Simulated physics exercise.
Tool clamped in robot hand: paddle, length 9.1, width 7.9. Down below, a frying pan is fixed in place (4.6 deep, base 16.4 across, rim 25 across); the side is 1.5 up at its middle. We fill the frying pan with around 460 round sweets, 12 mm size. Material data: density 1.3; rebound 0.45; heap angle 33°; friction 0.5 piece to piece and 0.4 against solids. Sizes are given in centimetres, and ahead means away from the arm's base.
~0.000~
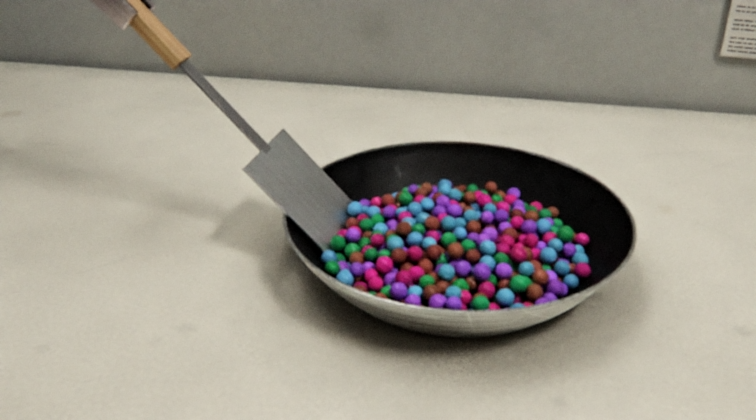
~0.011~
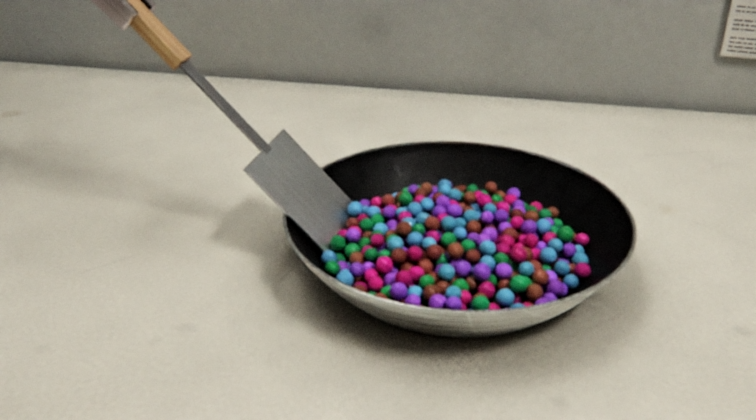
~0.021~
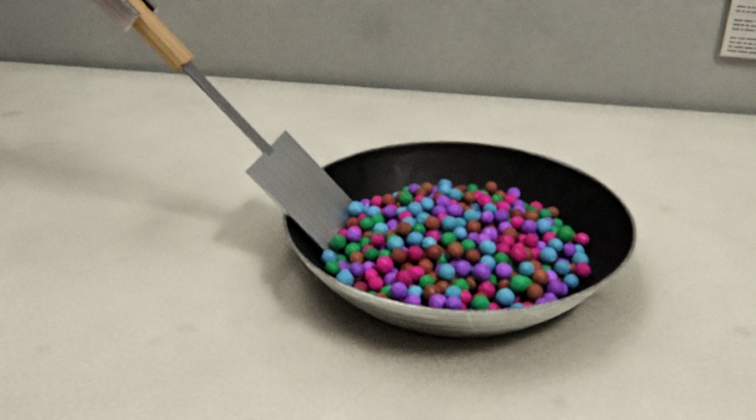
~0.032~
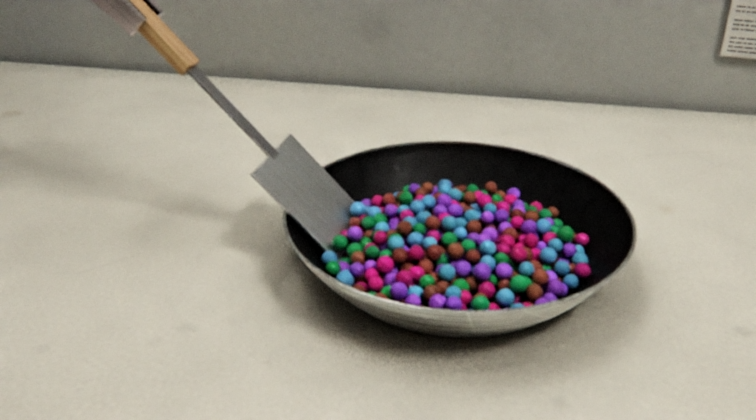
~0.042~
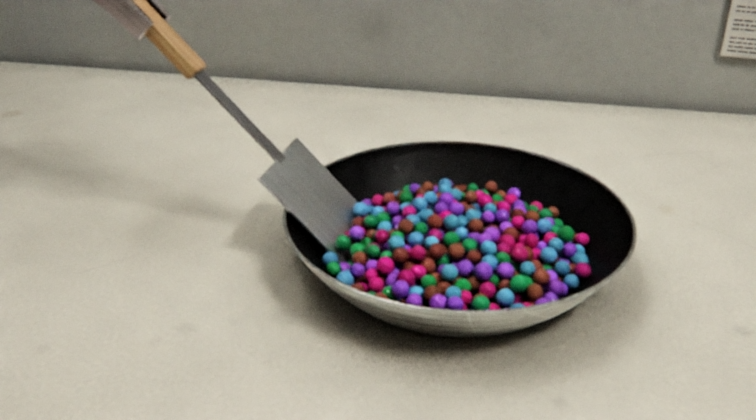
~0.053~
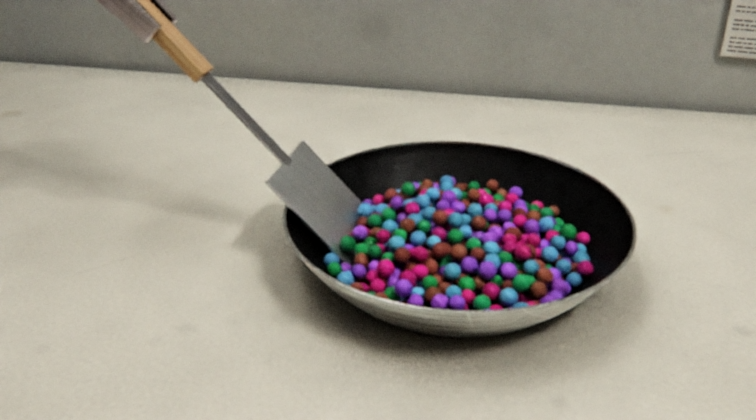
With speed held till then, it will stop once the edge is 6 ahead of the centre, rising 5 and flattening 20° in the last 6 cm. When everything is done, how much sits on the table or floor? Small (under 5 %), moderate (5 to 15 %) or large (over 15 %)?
Small.
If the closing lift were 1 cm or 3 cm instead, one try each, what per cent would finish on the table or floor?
I'd say close to 0 percent for the first and close to 0 percent for the second.
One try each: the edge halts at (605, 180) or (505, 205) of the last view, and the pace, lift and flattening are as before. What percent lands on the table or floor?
Try 1: Approx. 25 %; try 2: Approx. 0 %.
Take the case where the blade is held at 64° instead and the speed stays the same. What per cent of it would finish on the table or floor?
In that case around 0 per cent.
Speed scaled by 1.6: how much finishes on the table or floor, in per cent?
10 %.
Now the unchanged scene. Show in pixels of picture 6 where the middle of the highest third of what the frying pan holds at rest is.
Approximately at pixel (558, 238).
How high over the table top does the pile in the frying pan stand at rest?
Height at rest: Roughly 6.0 cm.
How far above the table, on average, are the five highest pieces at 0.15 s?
I'd say close to 5 cm on average.
By 0.15 s, sloping 47°, highest piece 5 above the table; 456 in the frying pan.
By 0.25 s, sloping 38°, highest piece 7 above the table; 456 in the frying pan.
By 0.49 s, sloping 27°, highest piece 6 above the table; 445 in the frying pan, 7 on the table or floor, 4 on the blade or in flight.
By 1.54 s, sloping 27°, highest piece 6 above the table; 444 in the frying pan, 12 on the table or floor.
Final count, 444 in the frying pan, 12 on the table or floor. That is 3 % on the table or floor.
